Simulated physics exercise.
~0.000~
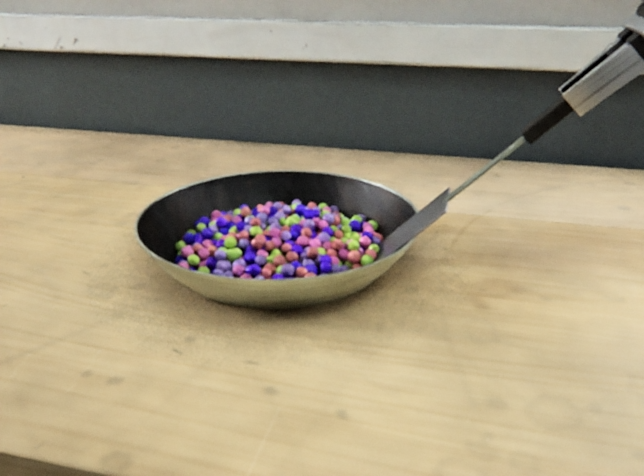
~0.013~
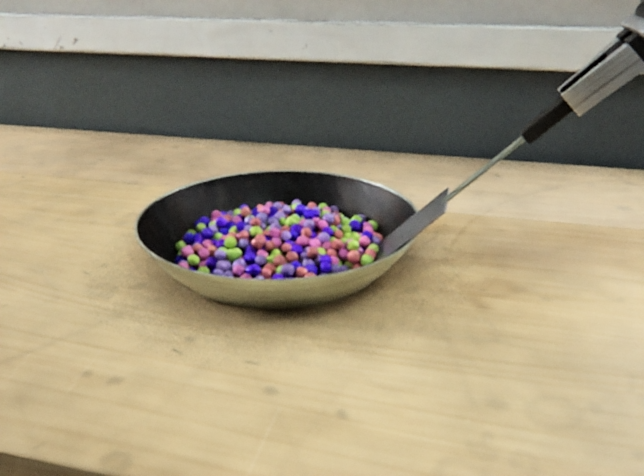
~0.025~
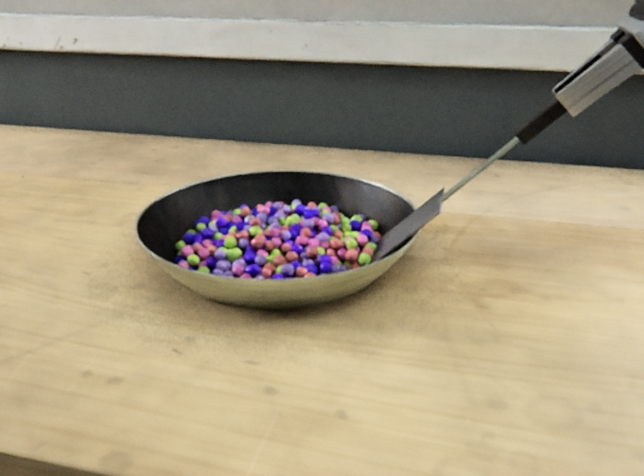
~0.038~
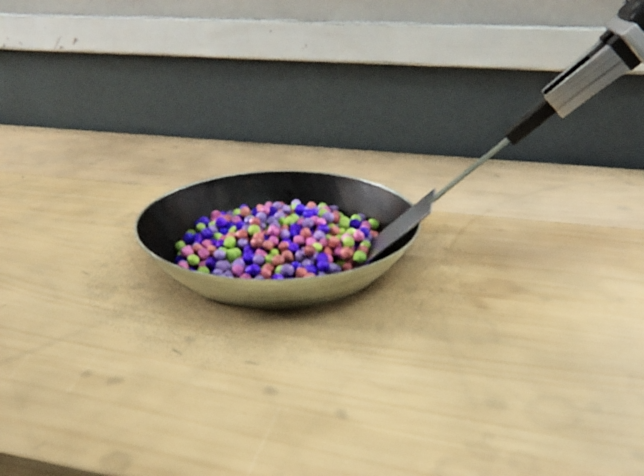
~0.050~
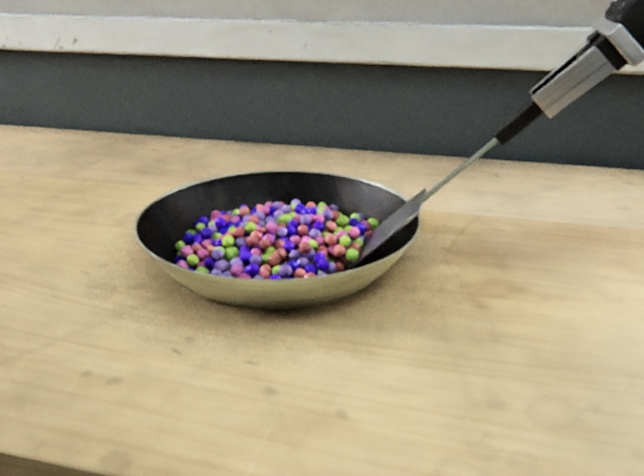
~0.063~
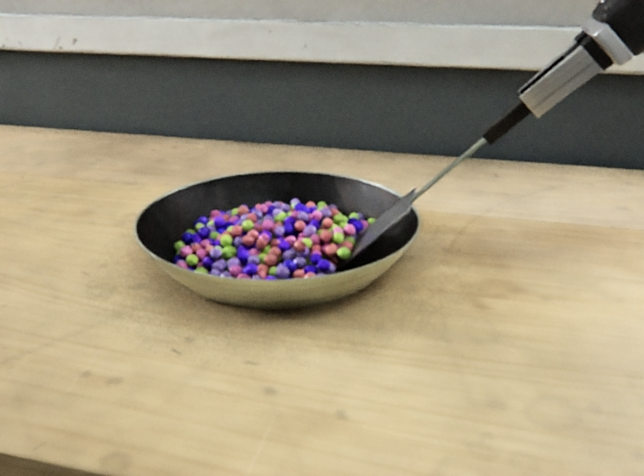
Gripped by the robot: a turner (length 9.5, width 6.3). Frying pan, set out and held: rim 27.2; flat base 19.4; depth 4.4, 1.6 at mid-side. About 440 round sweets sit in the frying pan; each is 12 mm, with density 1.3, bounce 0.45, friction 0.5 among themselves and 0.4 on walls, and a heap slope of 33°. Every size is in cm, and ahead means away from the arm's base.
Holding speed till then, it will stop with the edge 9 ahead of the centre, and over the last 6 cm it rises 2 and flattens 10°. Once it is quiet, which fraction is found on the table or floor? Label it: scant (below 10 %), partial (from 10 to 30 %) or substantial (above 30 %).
Scant (below 10 %).
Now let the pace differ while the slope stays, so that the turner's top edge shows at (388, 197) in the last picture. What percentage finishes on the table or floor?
Share: Roughly 15 %.
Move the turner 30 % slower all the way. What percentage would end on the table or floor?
It would be near 0 per cent.
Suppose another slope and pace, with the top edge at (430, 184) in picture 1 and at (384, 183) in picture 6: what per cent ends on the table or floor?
It works out to about 15 %, more or less.
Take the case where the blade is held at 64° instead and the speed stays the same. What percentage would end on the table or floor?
Near 10 %.
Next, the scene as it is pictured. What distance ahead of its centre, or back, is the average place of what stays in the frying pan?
Ahead, by about 4.0 cm.
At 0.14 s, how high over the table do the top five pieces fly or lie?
Roughly 5 centimetres.
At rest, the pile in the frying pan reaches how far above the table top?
About 6.0 centimetres.
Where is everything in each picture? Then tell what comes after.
The first frame shows turner top edge at (448, 199), sloping 46°; upper third of the load around (284, 233), from x 180 to 380, top at y 205; 442 in the frying pan.
The second frame shows turner top edge at (447, 199), sloping 46°; upper third of the load around (283, 233), from x 180 to 375, top at y 205.
The third frame shows turner top edge at (442, 199), sloping 46°; upper third of the load around (286, 234), from x 180 to 375, top at y 205.
The fourth frame shows turner top edge at (433, 200), sloping 46°; upper third of the load around (287, 234), from x 180 to 375, top at y 205.
The fifth frame shows turner top edge at (423, 200), sloping 46°; upper third of the load around (290, 233), from x 180 to 375, top at y 205.
The sixth frame shows turner top edge at (413, 199), sloping 46°; upper third of the load around (290, 231), from x 180 to 370, top at y 205; 442 in the frying pan.
By 0.14 s, sloping 46°, highest piece 5 above the table; 442 in the frying pan.
By 0.22 s, sloping 43°, highest piece 6 above the table; 442 in the frying pan.
By 0.45 s, sloping 36°, highest piece 6 above the table; 418 in the frying pan, 23 on the table or floor, 1 on the blade or in flight.
By 1.50 s, sloping 36°, highest piece 5 above the table; 417 in the frying pan, 25 on the table or floor.
Final count, 417 in the frying pan, 25 on the table or floor. That is 6 % on the table or floor.
